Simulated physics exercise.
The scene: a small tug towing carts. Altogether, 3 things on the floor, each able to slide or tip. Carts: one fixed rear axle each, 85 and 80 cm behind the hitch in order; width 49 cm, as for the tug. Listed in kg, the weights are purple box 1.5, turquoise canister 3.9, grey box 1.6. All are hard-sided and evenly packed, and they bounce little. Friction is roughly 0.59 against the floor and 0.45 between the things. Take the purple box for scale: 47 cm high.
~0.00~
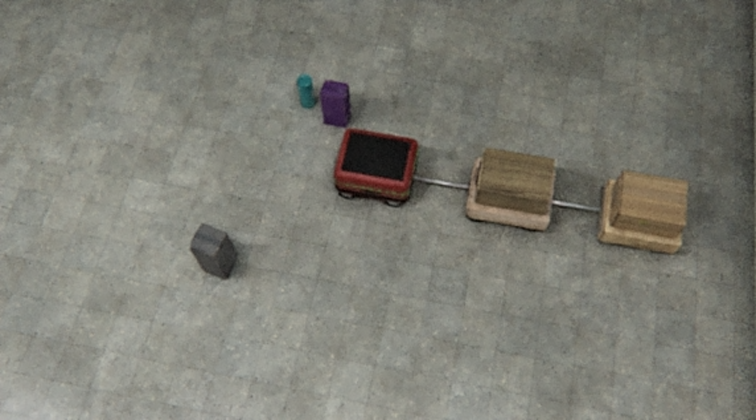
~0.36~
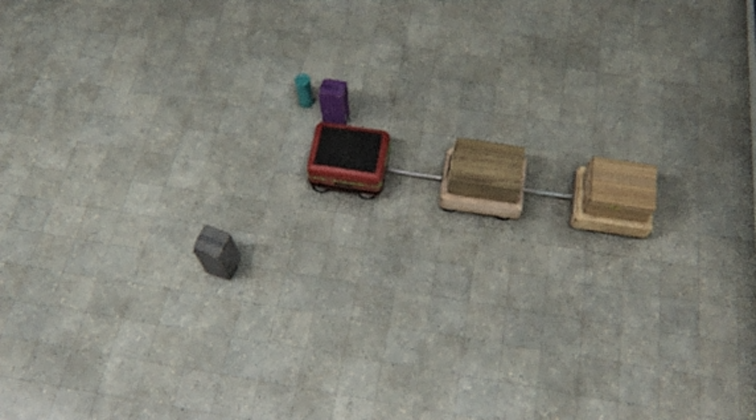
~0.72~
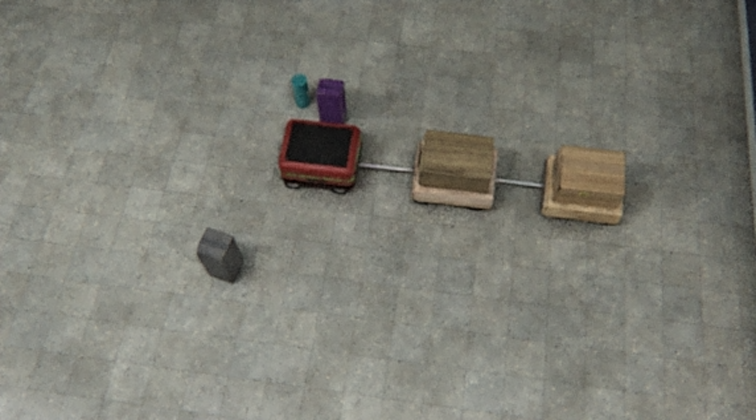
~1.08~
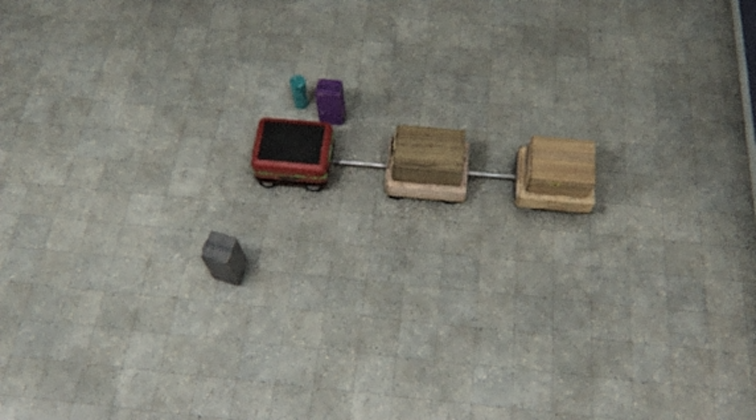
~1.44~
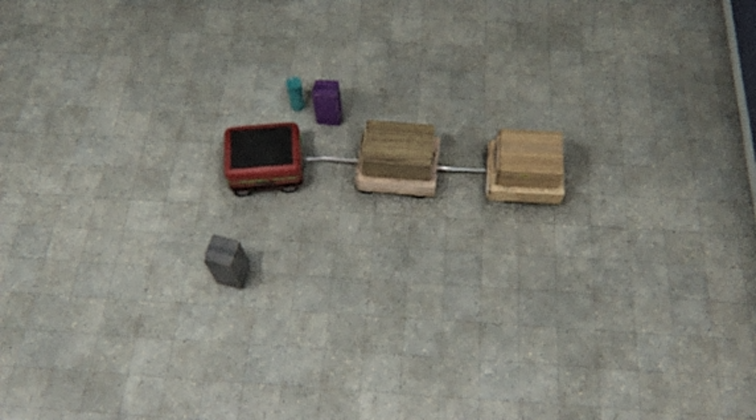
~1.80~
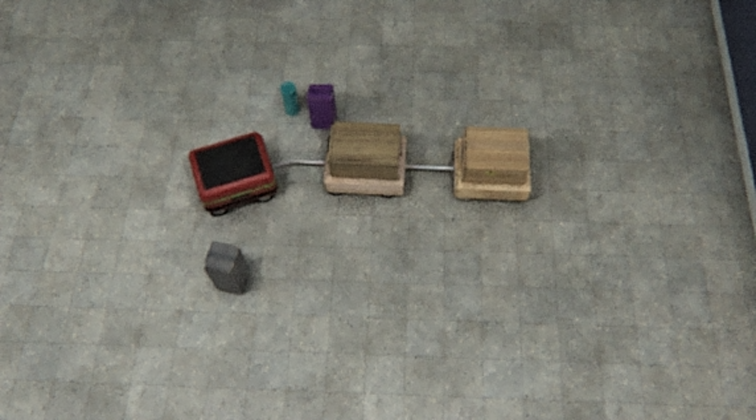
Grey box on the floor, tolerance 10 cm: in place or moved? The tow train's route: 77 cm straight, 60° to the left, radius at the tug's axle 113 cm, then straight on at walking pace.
In place.
After 2.60 s, 172 cm covered.
After 4.00 s, 264 cm covered.
After 5.20 s, 343 cm covered.
After 6.40 s, 422 cm covered; grey box moved 4 cm near (228, 273).
In the end (7.7 s), all 3 under 10 cm from the start. At the end, from the last picture's camera, grey box near (228, 273).
